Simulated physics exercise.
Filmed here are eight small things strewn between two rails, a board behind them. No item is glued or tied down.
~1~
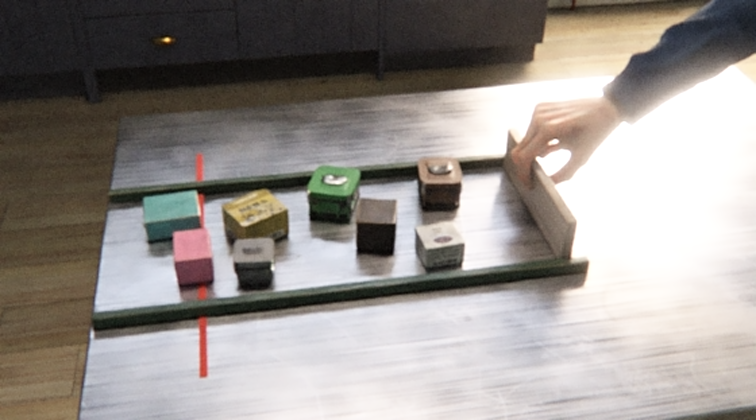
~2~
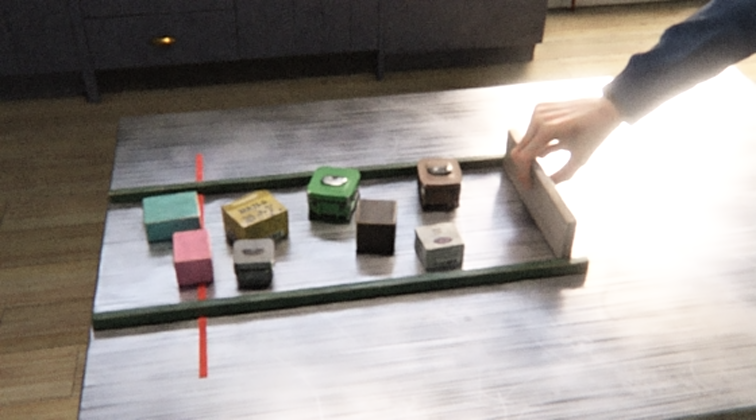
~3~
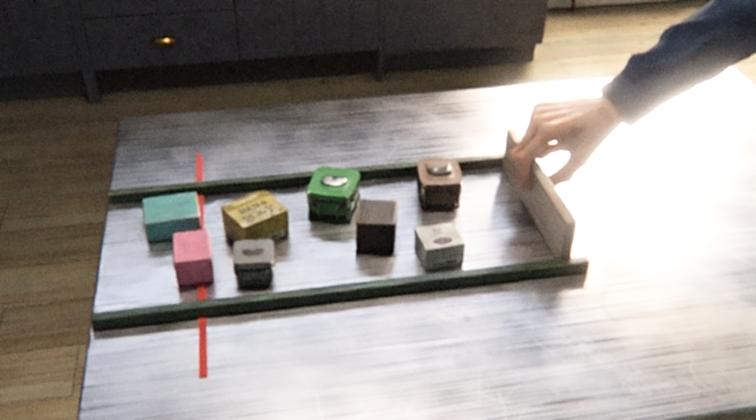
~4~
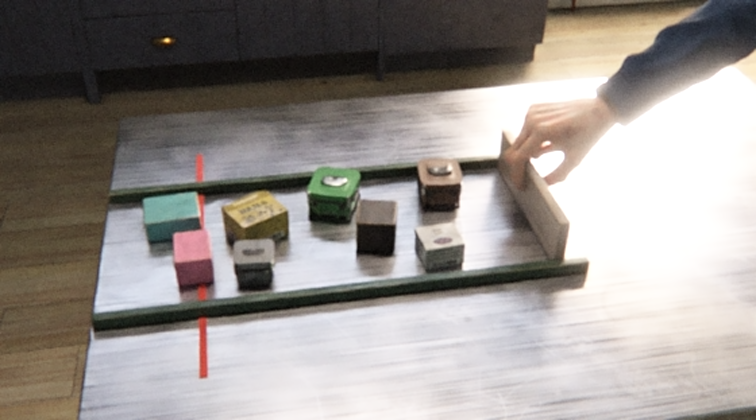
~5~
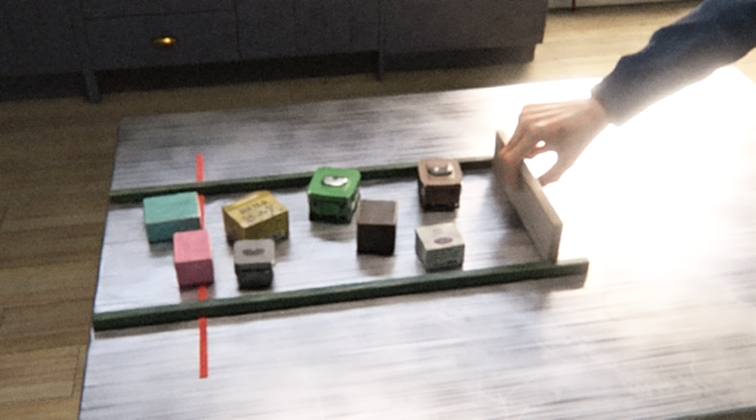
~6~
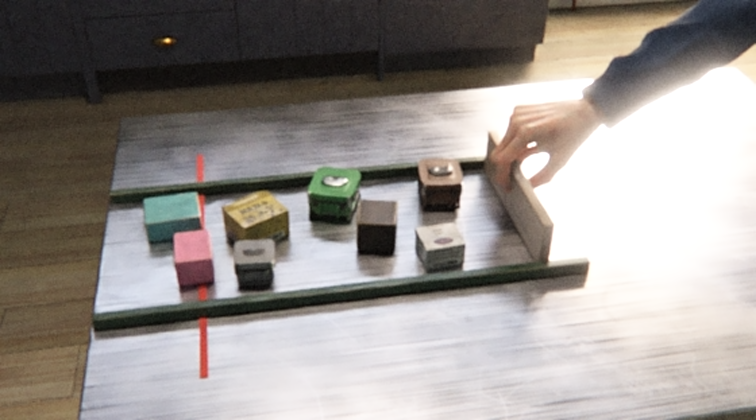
To begin with, a hand holds an upright board at the right end of two dark rails, with eight small blocks and boxes scattered between them. The hand then slides the board slightly to the left, while the objects stay still, leaving a gap beside them.
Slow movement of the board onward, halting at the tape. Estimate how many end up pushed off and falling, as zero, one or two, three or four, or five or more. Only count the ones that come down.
The pieces that drop number fewer than three, yet some.
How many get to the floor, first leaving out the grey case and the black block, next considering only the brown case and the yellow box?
First 1, then 0.
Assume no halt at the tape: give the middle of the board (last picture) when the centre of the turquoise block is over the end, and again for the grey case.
Around (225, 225), then around (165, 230).
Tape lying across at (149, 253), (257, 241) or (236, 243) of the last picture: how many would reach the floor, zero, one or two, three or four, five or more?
One after another: Five or over, none, none at all.
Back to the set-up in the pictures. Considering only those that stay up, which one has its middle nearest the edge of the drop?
Foremost is the pink block.
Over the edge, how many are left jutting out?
The overhang total is 1.
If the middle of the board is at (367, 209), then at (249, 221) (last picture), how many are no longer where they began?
The count is 5 at the first point and 8 at the second.
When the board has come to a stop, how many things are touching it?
Looks like 3 of them, all told.
Soon after, none off yet; turquoise block at rest near (173, 216); pink block at rest near (194, 258); grey case at rest near (255, 263).
After that, none off yet; turquoise block at rest near (173, 216); pink block at rest near (191, 259); grey case at rest near (255, 263).
And then, none off yet; turquoise block displaced about its own width near (137, 218); pink block displaced about its own width near (158, 271); grey case displaced about its own width near (196, 273).
In the end, the number that fall off is one or two; gone, turquoise block.
